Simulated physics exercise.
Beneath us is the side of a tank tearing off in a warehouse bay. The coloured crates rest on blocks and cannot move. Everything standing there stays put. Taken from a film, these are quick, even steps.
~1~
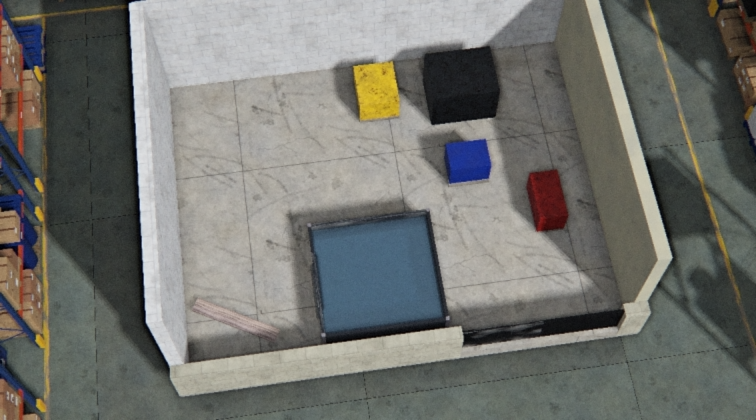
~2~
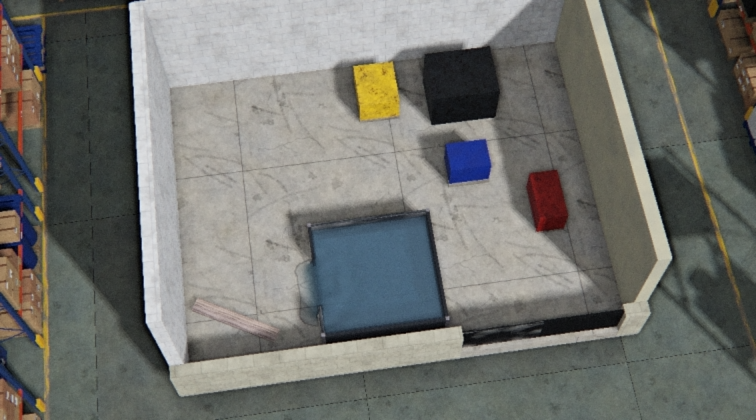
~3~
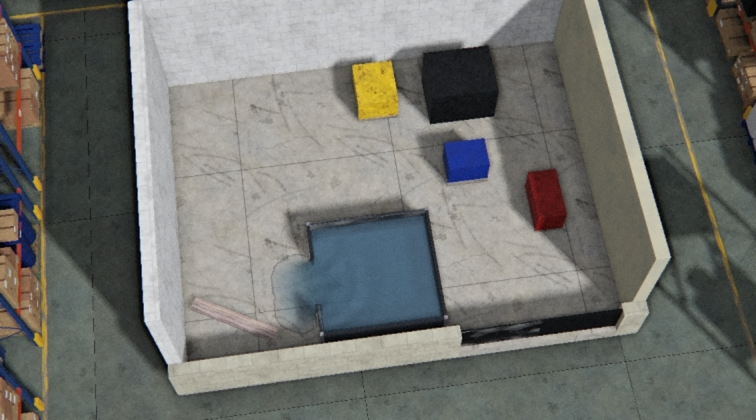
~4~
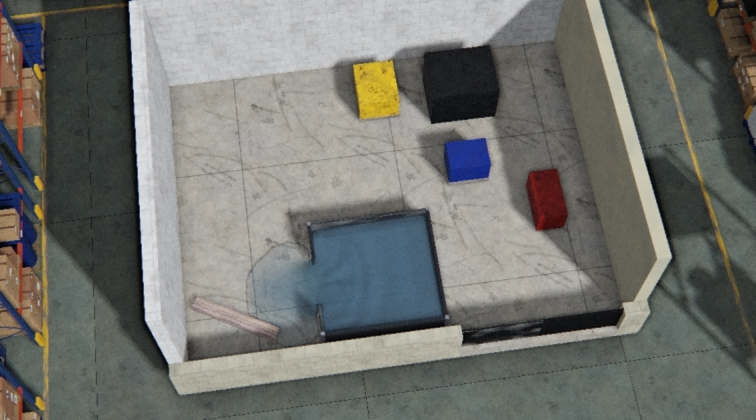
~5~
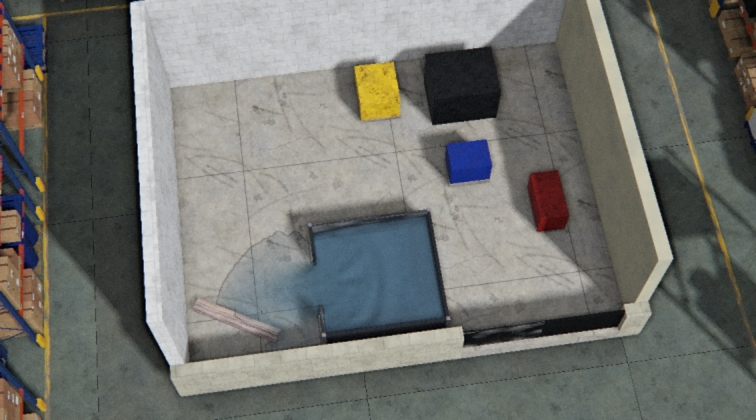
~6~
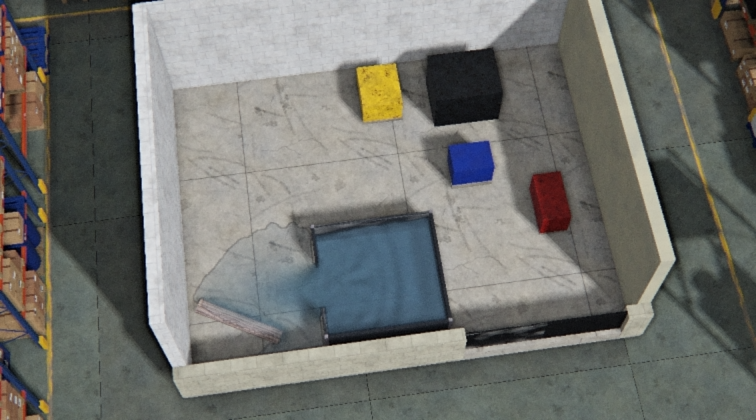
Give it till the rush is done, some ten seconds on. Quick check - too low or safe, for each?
Blue crate safe; red crate safe; yellow crate too low.
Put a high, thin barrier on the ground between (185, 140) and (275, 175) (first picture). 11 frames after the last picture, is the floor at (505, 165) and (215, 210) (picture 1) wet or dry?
Untouched, reached.
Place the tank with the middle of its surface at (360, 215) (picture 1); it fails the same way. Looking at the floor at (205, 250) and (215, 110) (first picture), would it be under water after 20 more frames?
The first is wetted, and then the second is wetted.
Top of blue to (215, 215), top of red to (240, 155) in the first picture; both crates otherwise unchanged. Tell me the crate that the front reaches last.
Answer: The yellow-painted one.
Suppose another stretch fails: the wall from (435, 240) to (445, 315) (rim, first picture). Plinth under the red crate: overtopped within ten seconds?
The red one is reached.
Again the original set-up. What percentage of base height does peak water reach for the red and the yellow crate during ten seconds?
Roughly 30 percent, then 160 percent.
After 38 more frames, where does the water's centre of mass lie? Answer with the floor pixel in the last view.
It is near (297, 232).
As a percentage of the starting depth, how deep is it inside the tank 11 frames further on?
Around 60 percent.
A moment on, water covers 15 % of the floor; the blue crate not reached, the red crate not reached, the yellow crate not reached.
Next, water covers 20 % of the floor; the blue crate not reached, the red crate not reached, the yellow crate not reached.
Then, water covers 30 % of the floor; the blue crate not reached, the red crate not reached, the yellow crate not reached.
Later, water covers 50 % of the floor; the blue crate not reached, the red crate not reached, the yellow crate water round its plinth.
In the end, water covers 80 % of the floor; the blue crate stayed above the water, the red crate stayed above the water, the yellow crate was topped.
